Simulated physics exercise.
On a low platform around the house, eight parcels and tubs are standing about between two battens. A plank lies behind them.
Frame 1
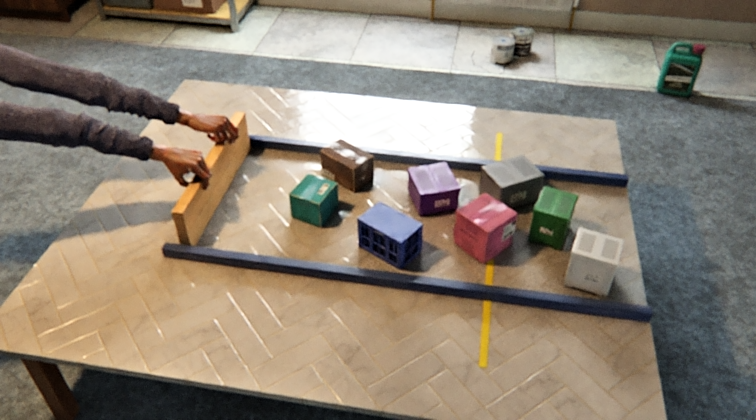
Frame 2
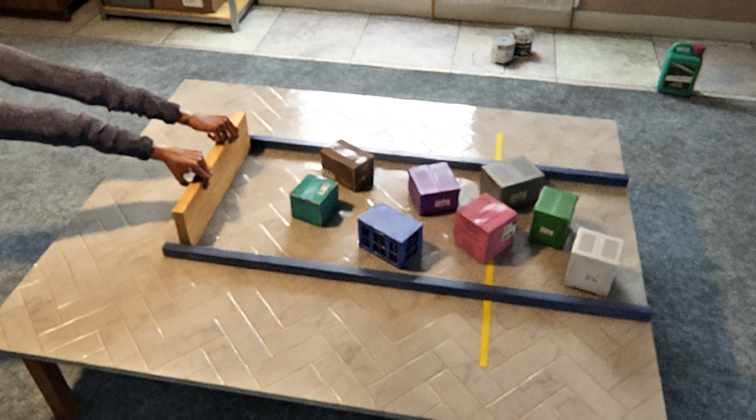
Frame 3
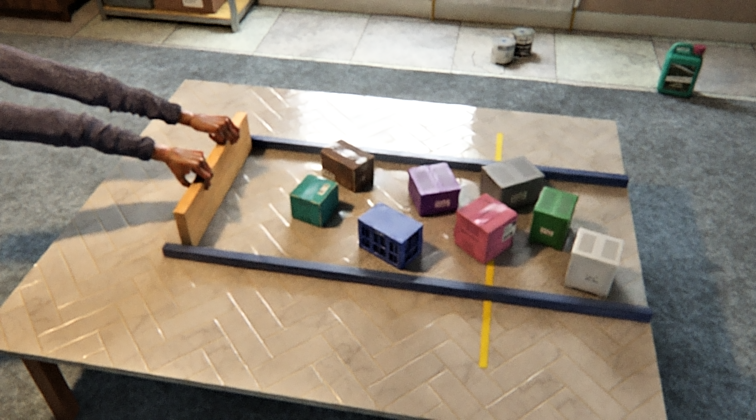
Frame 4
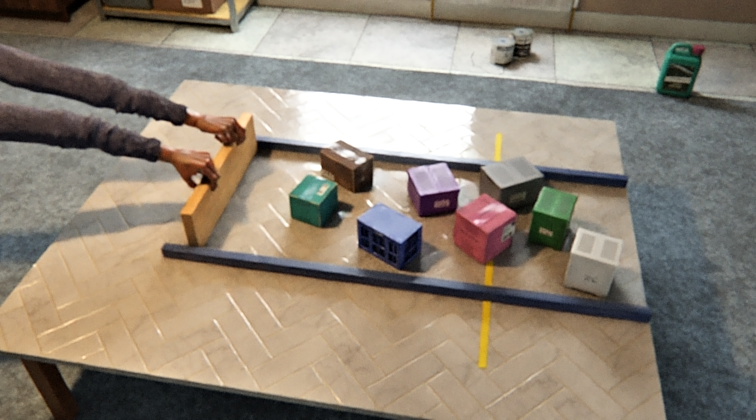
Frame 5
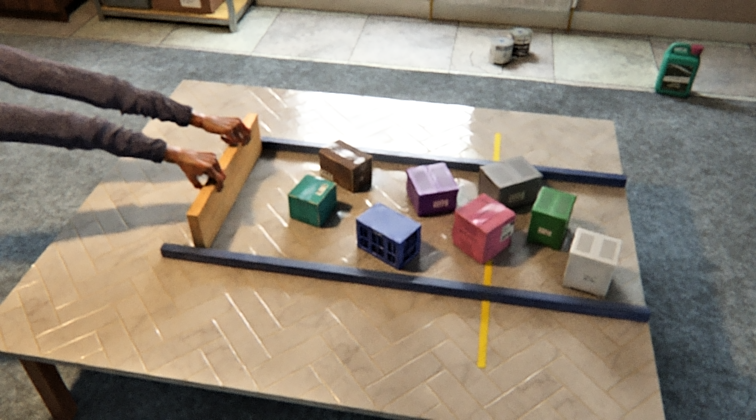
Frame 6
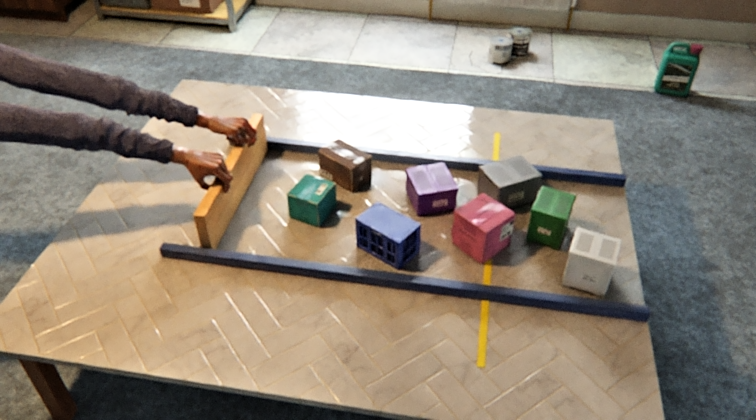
The footage shows eight coloured boxes standing between two dark battens on a low table, a yellow line crossing it, while two hands at the left slide a wooden plank slightly rightward and the boxes stay essentially still.
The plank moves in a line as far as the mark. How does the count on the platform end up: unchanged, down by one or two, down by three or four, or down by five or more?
It ends unchanged.
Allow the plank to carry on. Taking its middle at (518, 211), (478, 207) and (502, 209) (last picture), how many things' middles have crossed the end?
In order, that gives 0, then 0, then 0.
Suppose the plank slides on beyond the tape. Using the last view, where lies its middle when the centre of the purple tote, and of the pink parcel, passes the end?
The middle is at (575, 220) when it's the purple tote, and at (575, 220) when it's the pink parcel.
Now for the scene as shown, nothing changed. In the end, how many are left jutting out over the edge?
It totals 0.
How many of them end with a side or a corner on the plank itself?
Well, it touches 3.
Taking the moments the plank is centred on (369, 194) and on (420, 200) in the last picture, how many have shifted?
First position 4; second position 6.
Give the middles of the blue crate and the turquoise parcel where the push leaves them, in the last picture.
For the blue crate it's (507, 260), and for the turquoise parcel it's (510, 222).
Soon after, none off yet; white tote at rest near (591, 263); green tote at rest near (551, 218); grey tote at rest near (508, 184).
After that, none off yet; white tote at rest near (591, 263); green tote at rest near (551, 218); grey tote displaced a little near (518, 184).
In the end, the number that fall off is zero.
